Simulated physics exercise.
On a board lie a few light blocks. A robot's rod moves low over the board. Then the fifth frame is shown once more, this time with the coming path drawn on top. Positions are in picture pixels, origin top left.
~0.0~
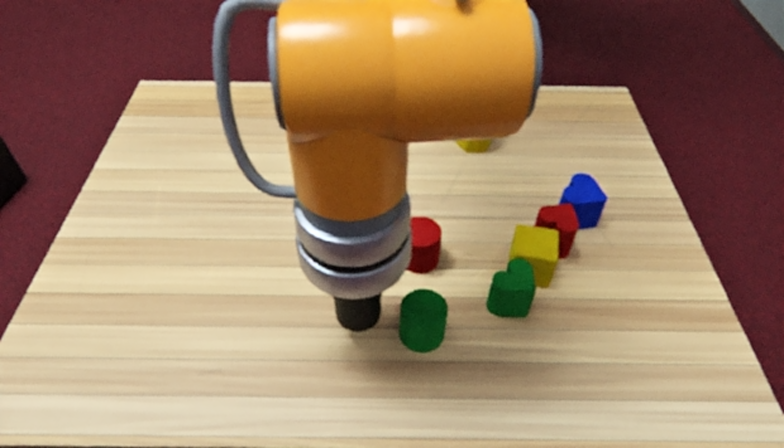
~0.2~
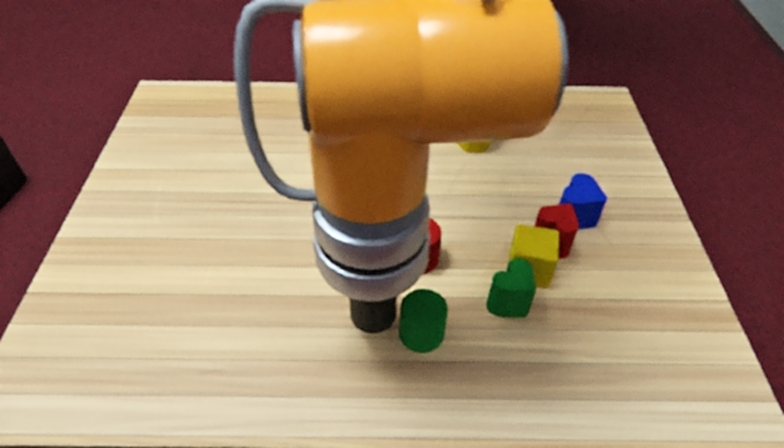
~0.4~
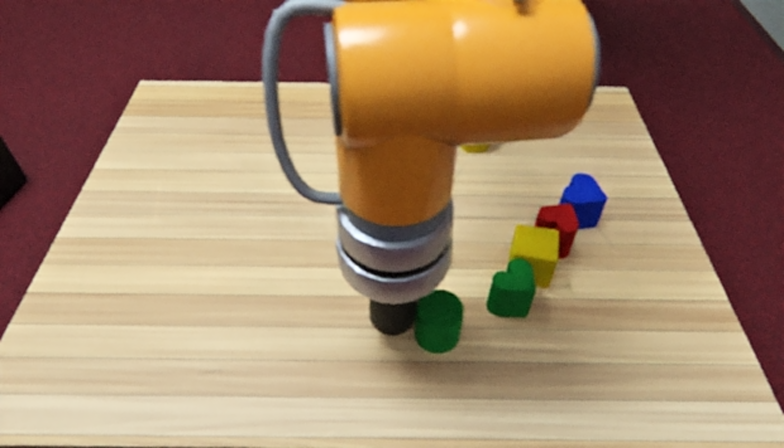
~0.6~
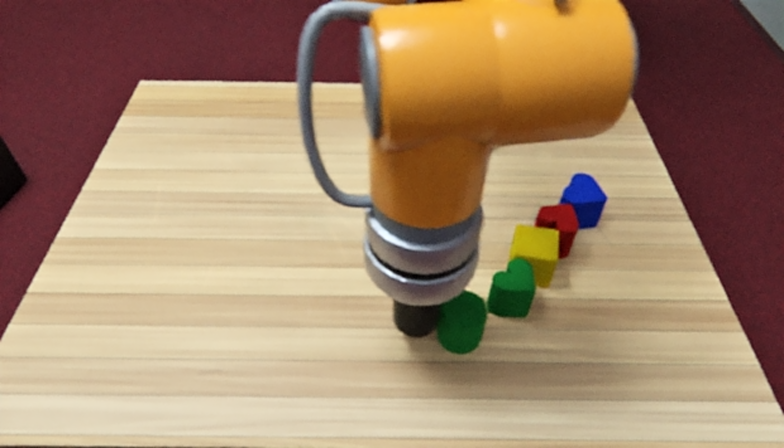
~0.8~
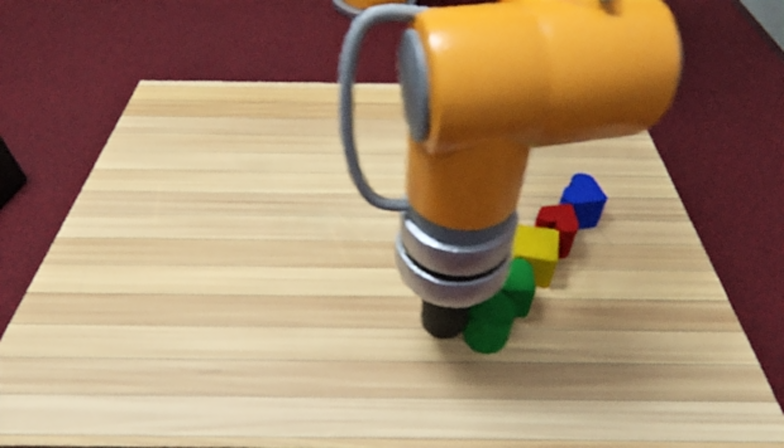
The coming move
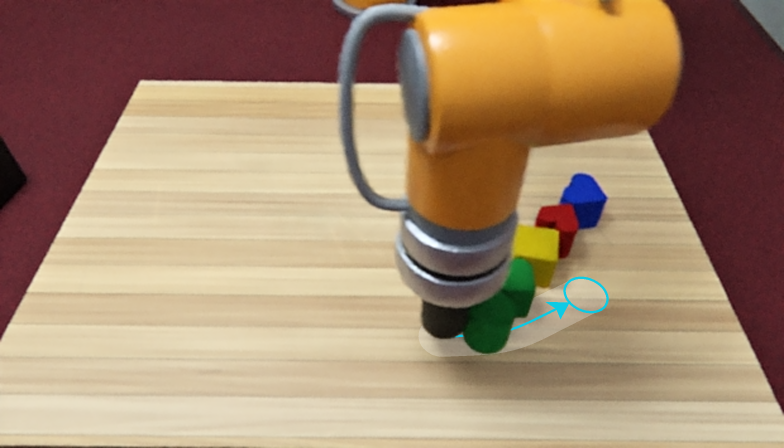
On a wooden board, a robot arm's rod moves right and pushes a green round block.
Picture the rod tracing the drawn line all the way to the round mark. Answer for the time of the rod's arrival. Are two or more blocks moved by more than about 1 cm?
My answer is yes.
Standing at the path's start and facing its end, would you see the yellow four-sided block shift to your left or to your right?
The yellow four-sided block is shifted sideways to the left, facing along the path from start to end.
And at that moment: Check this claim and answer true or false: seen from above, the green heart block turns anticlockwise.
True
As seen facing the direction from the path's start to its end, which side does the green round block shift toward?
Facing the way the path runs, start to end, you'll find the green round block has shifted right.
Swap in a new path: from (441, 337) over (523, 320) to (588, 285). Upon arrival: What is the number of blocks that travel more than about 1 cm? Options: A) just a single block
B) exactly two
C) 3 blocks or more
It's C.
Path on the board, from (441, 337) via (522, 326), ending at (586, 295).
On the path given first. One third of the way, rod at (501, 317); green round block at (551, 308); green heart block at (519, 274).
Two thirds of the way, rod at (550, 299); green round block at (601, 305); green heart block at (527, 257), turned 50° anticlockwise; yellow four-sided block at (535, 228), turned 30° clockwise; red heart block at (564, 214).
At the end, rod at (593, 278); green round block at (622, 304); green heart block at (527, 257), turned 50° anticlockwise; yellow four-sided block at (535, 228), turned 30° clockwise; red heart block at (564, 214).
